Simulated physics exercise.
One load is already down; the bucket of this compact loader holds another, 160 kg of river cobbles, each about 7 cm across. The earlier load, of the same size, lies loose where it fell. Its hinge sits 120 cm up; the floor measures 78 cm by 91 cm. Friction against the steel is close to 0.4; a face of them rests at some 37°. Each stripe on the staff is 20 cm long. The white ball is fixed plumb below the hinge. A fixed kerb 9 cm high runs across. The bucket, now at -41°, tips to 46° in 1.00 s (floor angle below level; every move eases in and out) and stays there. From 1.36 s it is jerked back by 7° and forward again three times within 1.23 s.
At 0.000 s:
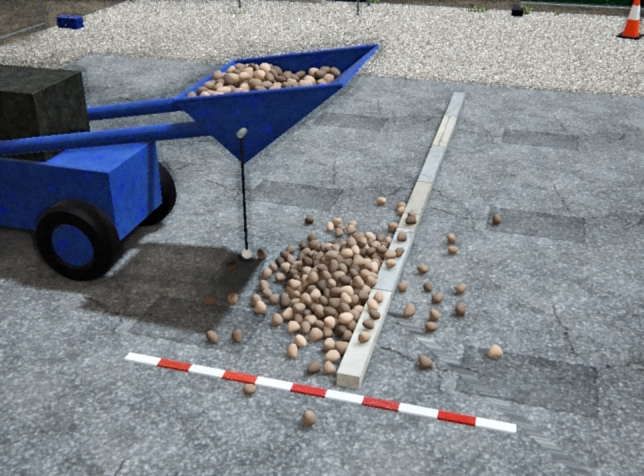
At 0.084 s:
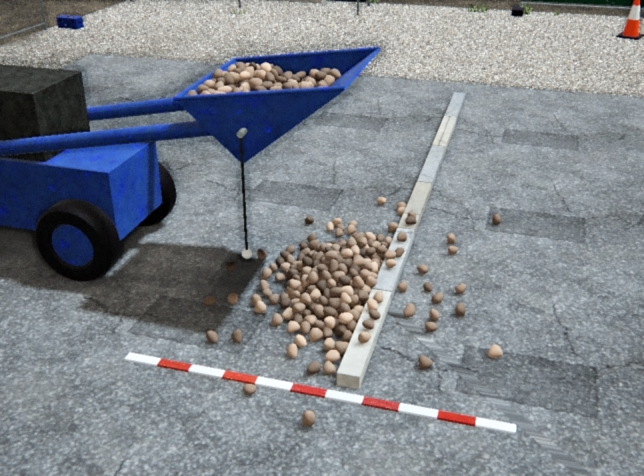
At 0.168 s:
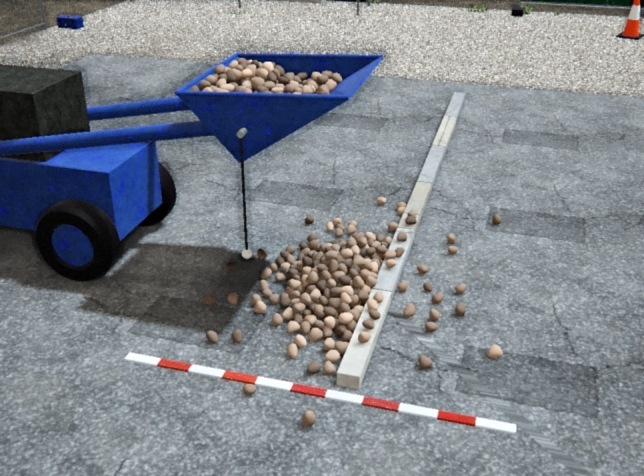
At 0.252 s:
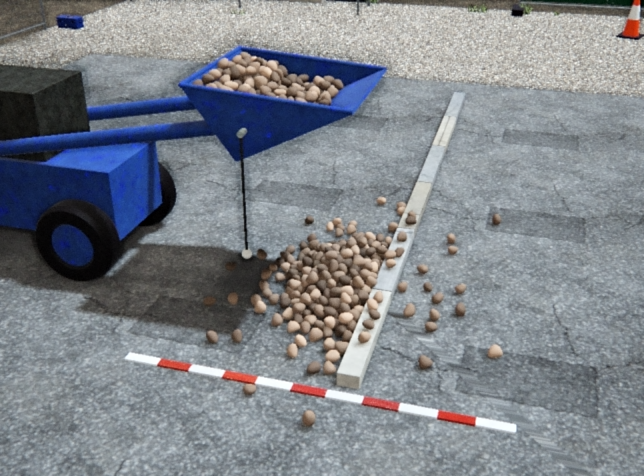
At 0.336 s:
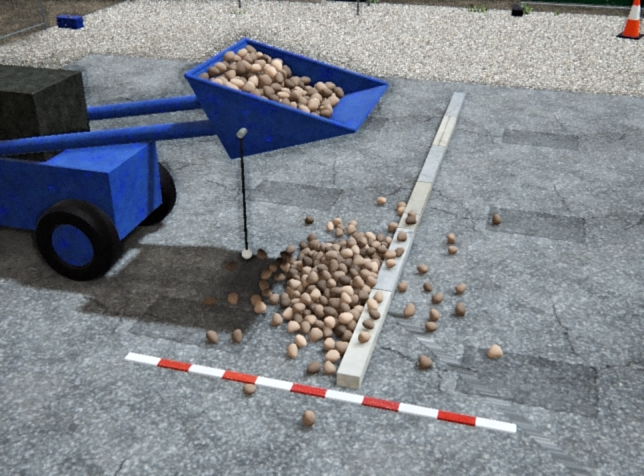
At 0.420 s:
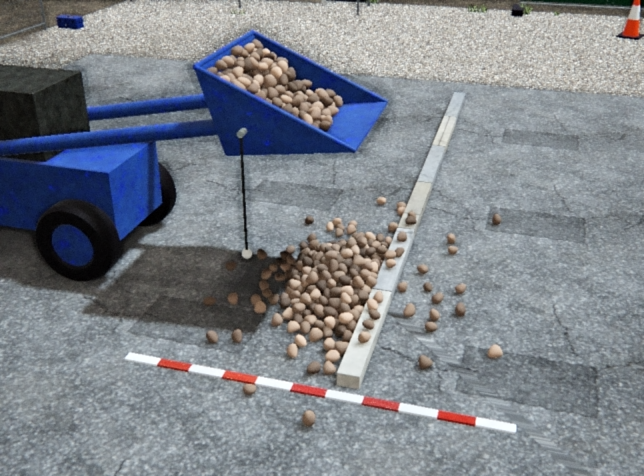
A blue loader bucket full of brown, rounded stones tilts steadily at upper left, its front edge lowering and its back rising while the stones shift inside it. Seen from above at an angle, the grey paved yard holds a loose heap of similar stones against a pale kerb, a red-and-white staff in front, and gravel and an orange cone behind. The heap, the loader's wheeled blue body and the camera stay still.
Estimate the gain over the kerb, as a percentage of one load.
Roughly 56 per cent of a load more.
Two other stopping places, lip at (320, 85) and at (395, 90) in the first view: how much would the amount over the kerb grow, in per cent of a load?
About 40 and 95 per cent.
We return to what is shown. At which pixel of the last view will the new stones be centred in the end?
Near (402, 283).
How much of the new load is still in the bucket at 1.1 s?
Roughly 55 per cent is still inside.
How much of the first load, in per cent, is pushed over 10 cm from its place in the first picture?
Roughly 5 per cent of them.
After 0.8 s the floor is at 32°; in per cent of one load, 100 in the bucket, 95 on this side of the kerb, 5 over the kerb; the foremost stones are at (458, 299).
After 1.1 s the floor is at 46°; in per cent of one load, 53 in the bucket, 142 on this side of the kerb, 5 over the kerb; the foremost stones are at (458, 299).
After 3.0 s the floor is at 46°; in per cent of one load, 0 in the bucket, 139 on this side of the kerb, 61 over the kerb; the foremost stones are at (599, 303).
After 5.4 s the floor is at 46°; in per cent of one load, 0 in the bucket, 139 on this side of the kerb, 61 over the kerb; the foremost stones are at (599, 303). Net gain over the kerb, 56.
